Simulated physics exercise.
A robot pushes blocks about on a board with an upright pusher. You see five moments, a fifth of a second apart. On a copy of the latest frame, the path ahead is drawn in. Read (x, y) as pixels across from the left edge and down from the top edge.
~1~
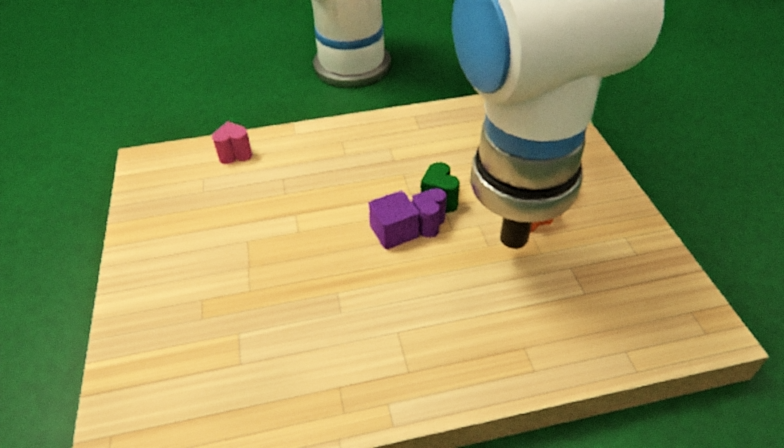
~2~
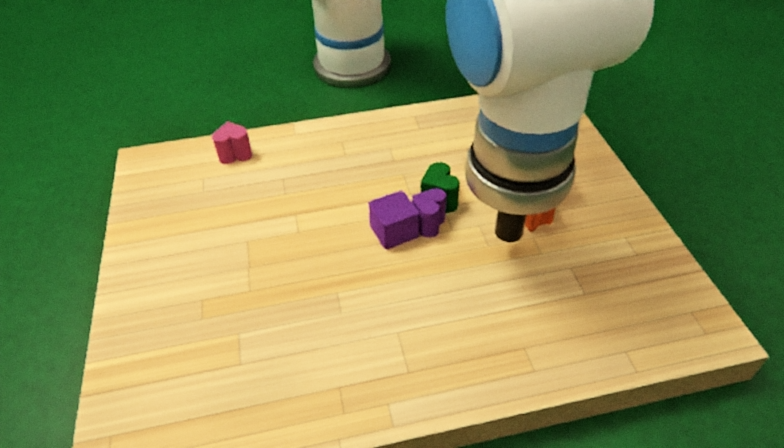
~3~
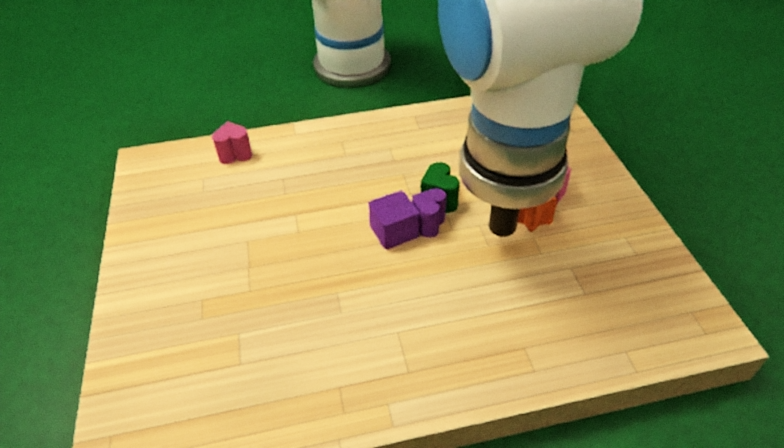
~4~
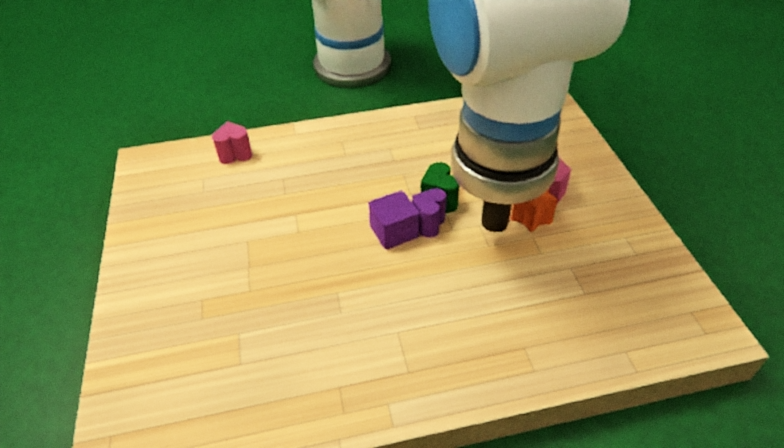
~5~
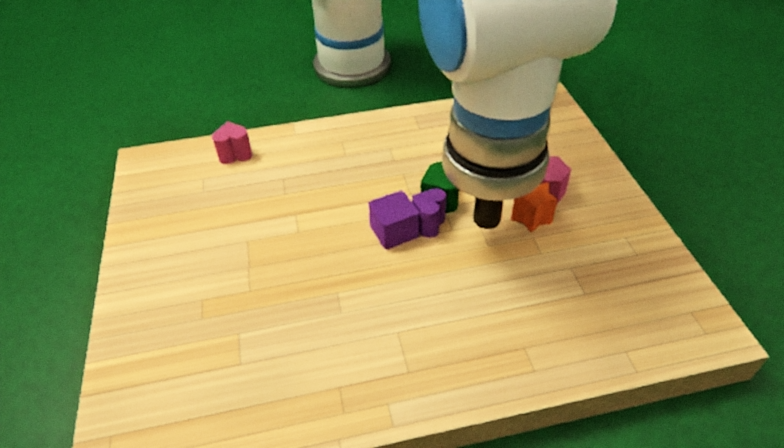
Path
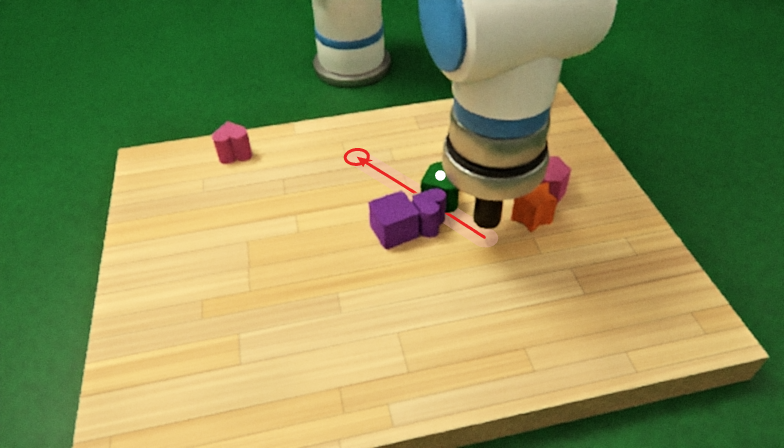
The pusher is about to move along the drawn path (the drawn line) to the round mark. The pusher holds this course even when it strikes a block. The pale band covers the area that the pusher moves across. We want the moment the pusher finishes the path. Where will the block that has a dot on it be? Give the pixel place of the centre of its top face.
If I read the scene right, the answer is (403, 133).
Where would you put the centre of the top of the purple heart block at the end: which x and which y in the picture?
At the end it should sit near (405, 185).
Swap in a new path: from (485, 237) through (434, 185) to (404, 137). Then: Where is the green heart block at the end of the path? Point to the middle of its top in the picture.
That would be at about pixel (385, 134).
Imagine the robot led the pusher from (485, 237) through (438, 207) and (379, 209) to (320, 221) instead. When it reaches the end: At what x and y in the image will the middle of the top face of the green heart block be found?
For the centre of its top, I'd go with (412, 156).
Drawn move, in a line from (485, 237) to (357, 157); the dot is on the green heart block.
The first path, step by step. One third of the way, pusher at (438, 190); purple square block at (386, 208), turned 20° anticlockwise; purple heart block at (414, 192), turned 30° anticlockwise; green heart block at (425, 162), turned 15° clockwise.
Two thirds of the way, pusher at (395, 163); purple square block at (384, 208), turned 25° anticlockwise; purple heart block at (403, 184), turned 80° anticlockwise; green heart block at (407, 137), turned 80° clockwise.
At the end, pusher at (355, 140); purple square block at (384, 208), turned 25° anticlockwise; purple heart block at (403, 184), turned 80° anticlockwise; green heart block at (403, 133), turned 110° clockwise; orange star-shaped block still.
